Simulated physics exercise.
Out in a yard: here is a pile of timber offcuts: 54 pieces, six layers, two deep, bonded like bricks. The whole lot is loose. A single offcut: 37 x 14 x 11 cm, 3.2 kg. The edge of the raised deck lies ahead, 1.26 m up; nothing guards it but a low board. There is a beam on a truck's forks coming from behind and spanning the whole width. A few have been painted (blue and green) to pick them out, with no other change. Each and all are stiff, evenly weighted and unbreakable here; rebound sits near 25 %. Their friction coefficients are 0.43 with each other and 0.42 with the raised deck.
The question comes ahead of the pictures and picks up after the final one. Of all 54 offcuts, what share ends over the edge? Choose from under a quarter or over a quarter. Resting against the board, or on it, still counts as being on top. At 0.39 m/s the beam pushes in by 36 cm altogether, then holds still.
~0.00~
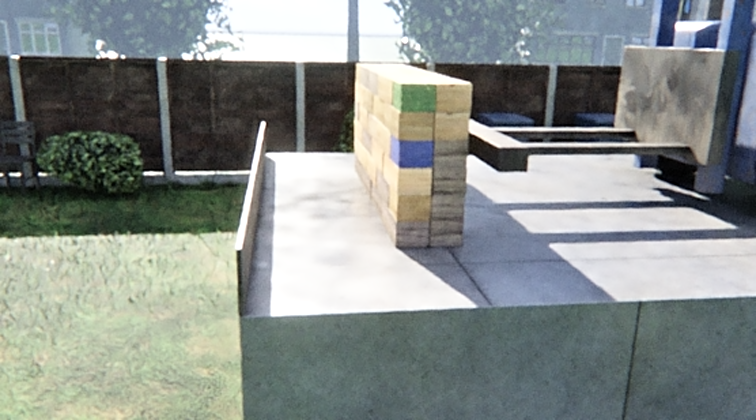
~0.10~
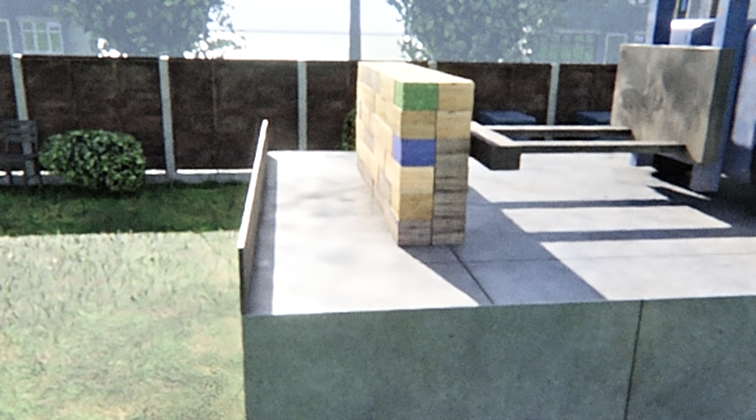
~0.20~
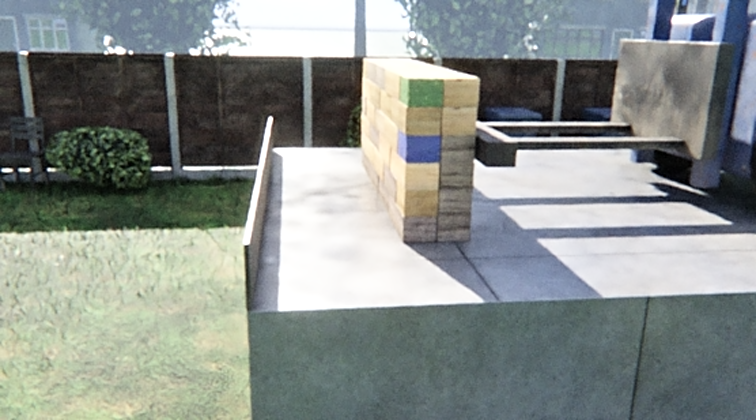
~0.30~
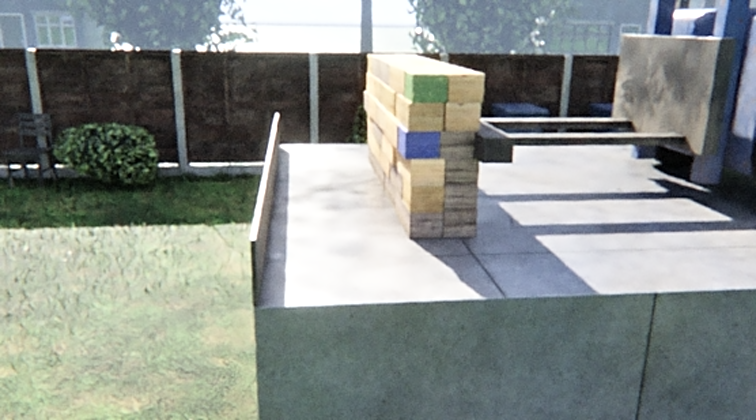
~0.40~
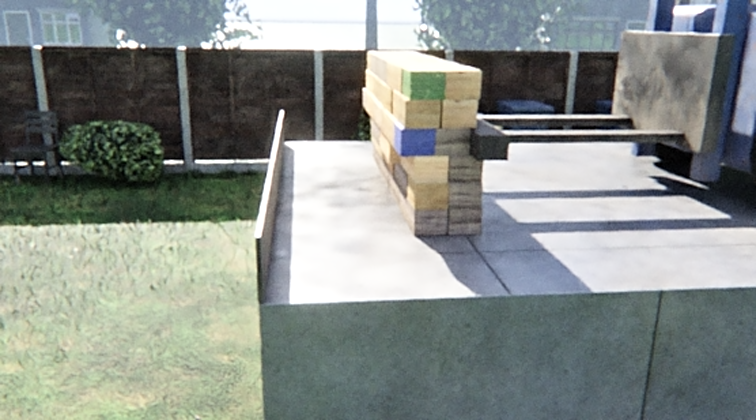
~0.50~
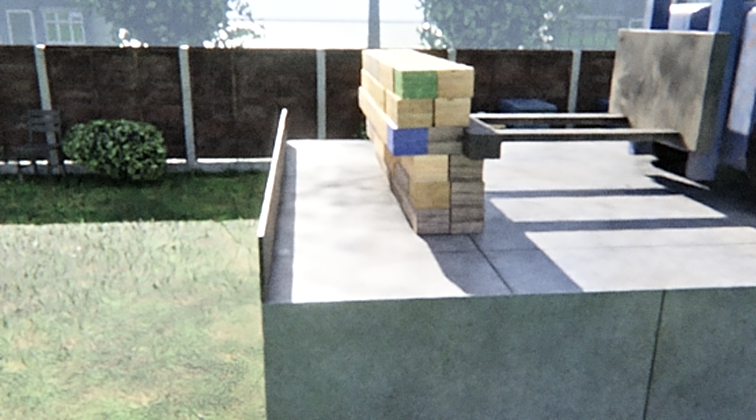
Fewer than one in four.
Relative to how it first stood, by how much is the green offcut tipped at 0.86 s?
About 25°.
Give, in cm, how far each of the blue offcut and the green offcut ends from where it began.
Blue 45, green 80.
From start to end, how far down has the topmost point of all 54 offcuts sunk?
About 20 cm.
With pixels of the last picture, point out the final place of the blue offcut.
Resting position, last image: About (346, 213).
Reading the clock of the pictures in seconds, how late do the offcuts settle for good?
Around 2.5 seconds.
After 0.86 s, none of the 54 offcuts over the edge, 44 disturbed; blue offcut 35° from how it stood, 14 cm lower; green offcut 26° from how it stood, 7 cm lower.
After 1.34 s, none of the 54 offcuts over the edge, 43 disturbed; blue offcut on its side; green offcut on its side.
In the end (2.8 s), 6 of the 54 offcuts over the edge; green offcut on its side; blue offcut on its side. That is 11 per cent. From the last view, middles, green offcut near (298, 235), blue offcut near (346, 213).
